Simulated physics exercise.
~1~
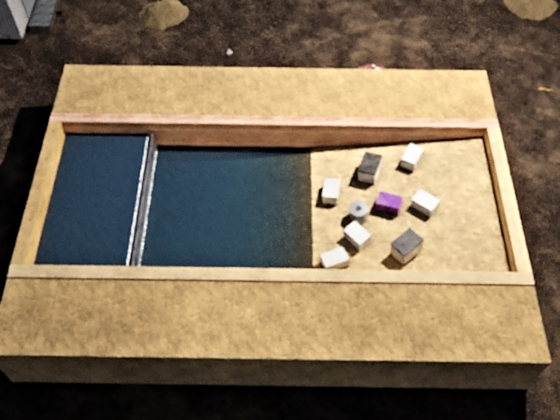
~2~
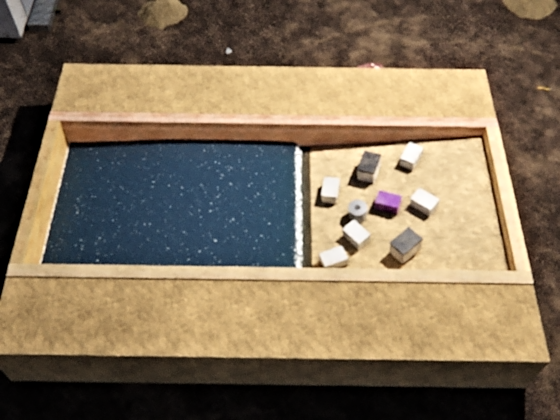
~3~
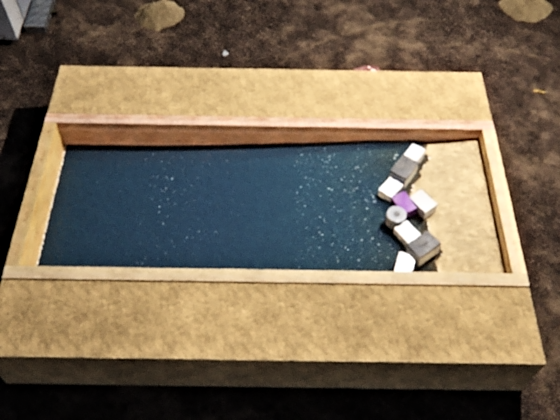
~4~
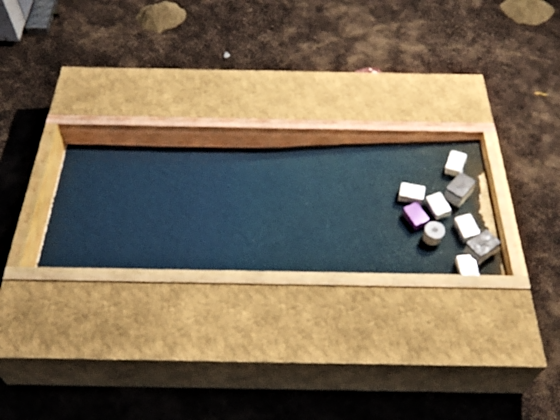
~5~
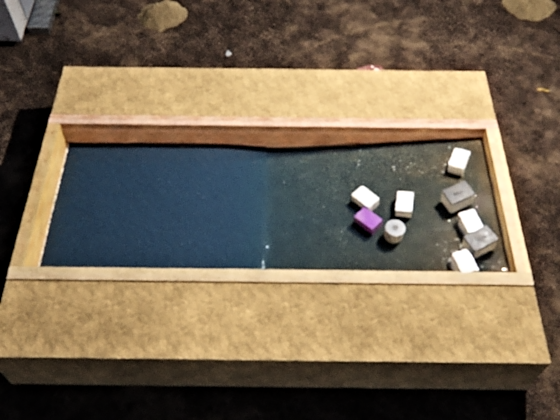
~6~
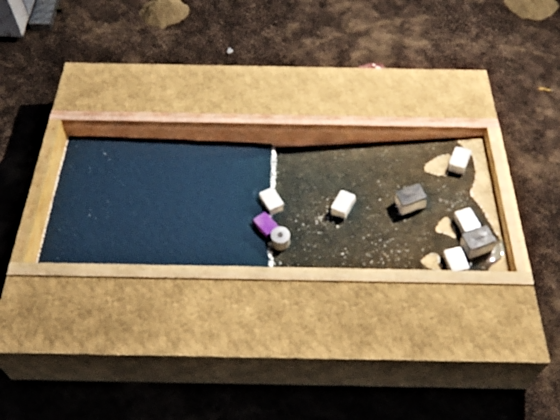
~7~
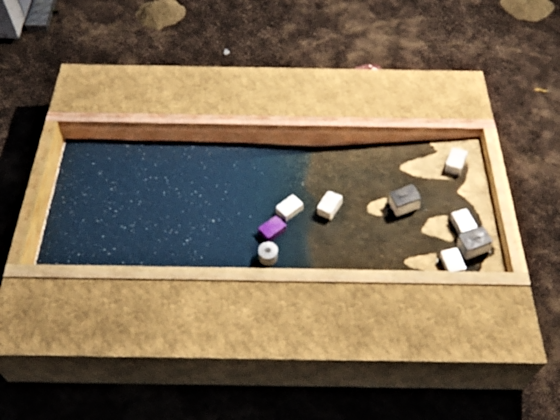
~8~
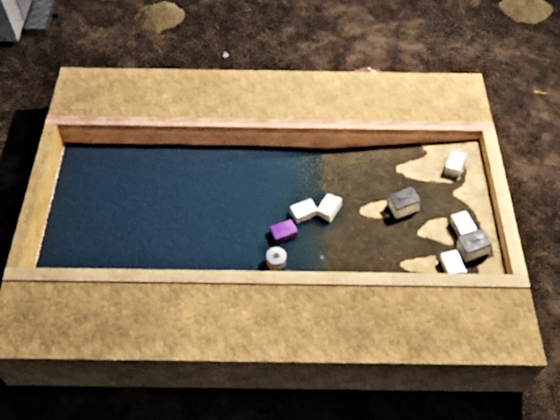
Dark blue water stands in a long, pale wooden trough, seen from above at a slant, with brown ground around it and a thin upright barrier near its left end. On the bare sandy slope to the right lie white and grey blocks, a small round tub and one purple crate. The barrier goes, and the water surges right, pushing the objects up the slope in a huddle. It then draws back, carrying the purple crate, the tub and a white block far to the left, while others stay near the right end. Finally the purple crate drifts slightly right, afloat left of its starting place.
